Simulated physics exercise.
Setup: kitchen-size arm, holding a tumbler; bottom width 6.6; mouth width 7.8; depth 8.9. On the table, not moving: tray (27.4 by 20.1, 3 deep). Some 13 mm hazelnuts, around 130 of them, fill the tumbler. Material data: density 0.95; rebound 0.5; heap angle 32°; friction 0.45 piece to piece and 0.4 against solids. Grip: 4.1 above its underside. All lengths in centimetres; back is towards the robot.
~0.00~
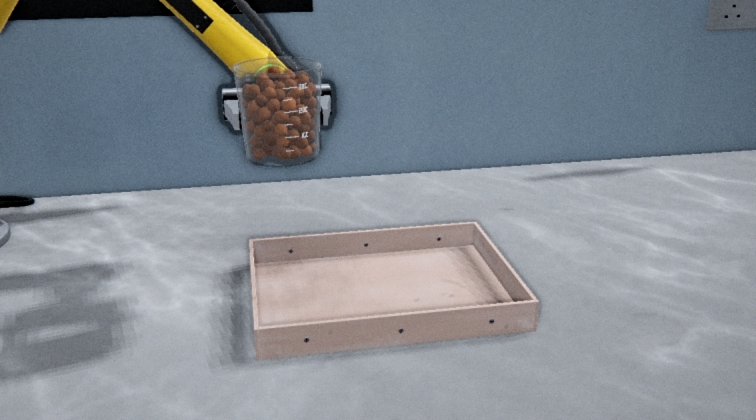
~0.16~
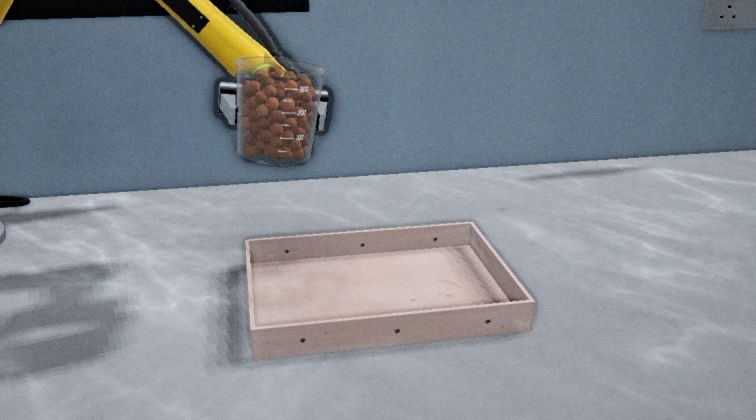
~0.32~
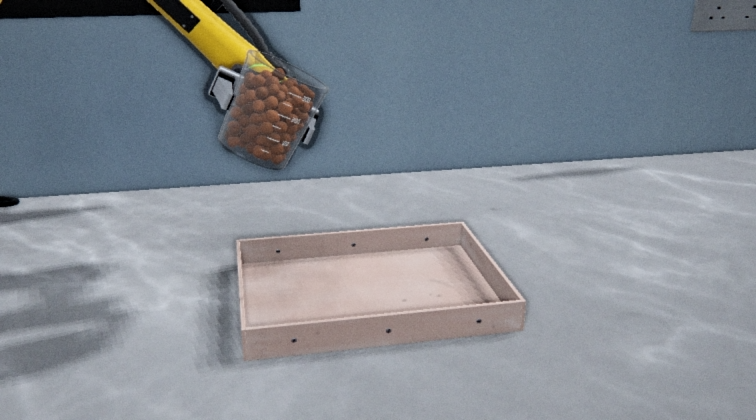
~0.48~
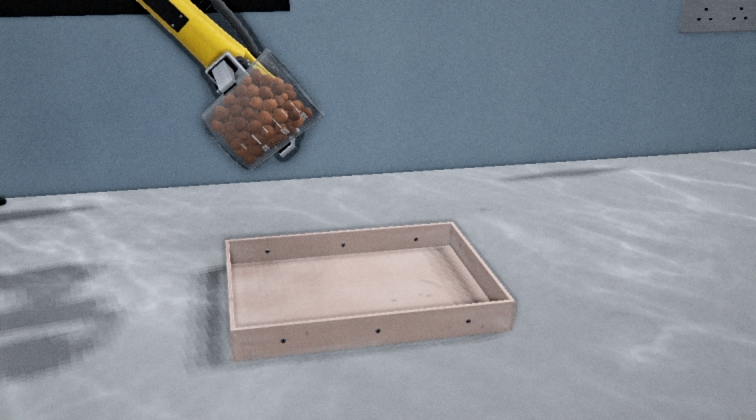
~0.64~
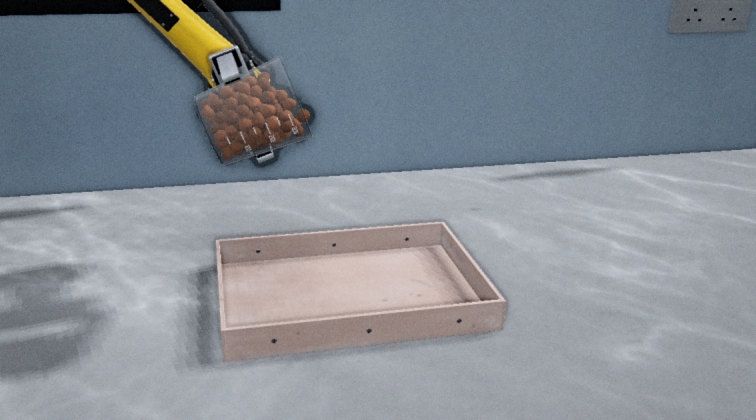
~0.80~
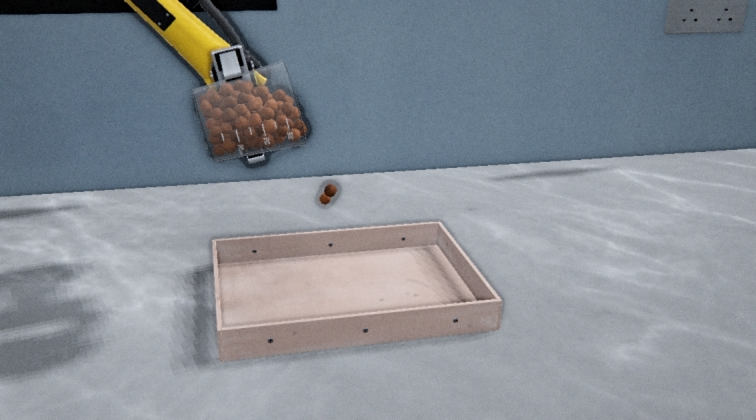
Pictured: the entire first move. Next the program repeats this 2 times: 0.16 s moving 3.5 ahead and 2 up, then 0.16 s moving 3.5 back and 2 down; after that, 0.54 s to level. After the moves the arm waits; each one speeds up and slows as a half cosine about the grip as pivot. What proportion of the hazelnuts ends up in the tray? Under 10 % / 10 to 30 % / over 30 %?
Over 30 %.
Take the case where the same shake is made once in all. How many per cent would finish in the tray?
Then about 35 per cent.
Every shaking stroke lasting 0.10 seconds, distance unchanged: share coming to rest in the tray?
It would come to roughly 80 %.
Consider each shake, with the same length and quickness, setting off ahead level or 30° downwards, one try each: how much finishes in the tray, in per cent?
Try one gives about 55 in a hundred, try two about 35 in a hundred.
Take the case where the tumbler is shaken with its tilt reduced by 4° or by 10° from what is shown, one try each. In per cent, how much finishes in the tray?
First try near 45 %, second near 35 %.
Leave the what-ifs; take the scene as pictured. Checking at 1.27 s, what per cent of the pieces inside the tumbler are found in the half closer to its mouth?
Roughly 55 per cent.
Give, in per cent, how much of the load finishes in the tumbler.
Around 45 in a hundred.
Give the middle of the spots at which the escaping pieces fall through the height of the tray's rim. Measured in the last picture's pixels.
(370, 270).
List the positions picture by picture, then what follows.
Tumbler middle at (281, 113), level; upper third of the load around (280, 92), from x 250 to 310, top at y 75; 133 in the tumbler, in the first picture.
Tumbler middle at (277, 113), tilted 7° forward; upper third of the load around (277, 91), from x 245 to 310, top at y 75, in the second picture.
Tumbler middle at (270, 113), tilted 27° forward; upper third of the load around (268, 93), from x 230 to 310, top at y 75, in the third picture.
Tumbler middle at (260, 114), tilted 51° forward; upper third of the load around (262, 97), from x 215 to 305, top at y 75, in the fourth picture.
Tumbler middle at (251, 115), tilted 71° forward; upper third of the load around (247, 99), from x 210 to 300, top at y 80, in the fifth picture.
Tumbler middle at (248, 115), tilted 78° forward; upper third of the load around (243, 101), from x 205 to 330, top at y 85; 131 in the tumbler, 2 in flight or on a rim, in the sixth picture.
After 1.27 s, tilted 78° forward, highest piece 24 above the table; 87 in the tumbler, 43 in the tray, 3 in flight or on a rim.
After 1.74 s, tilted 31° forward, highest piece 23 above the table; 74 in the tray, 57 in the tumbler, 2 on the table or floor.
After 2.18 s, level, highest piece 22 above the table; 74 in the tray, 57 in the tumbler, 2 on the table or floor.
After 3.23 s, level, highest piece 22 above the table; 74 in the tray, 57 in the tumbler, 2 on the table or floor.
At rest, 74 in the tray, 57 in the tumbler, 2 on the table or floor. That is 56 % in the tray.
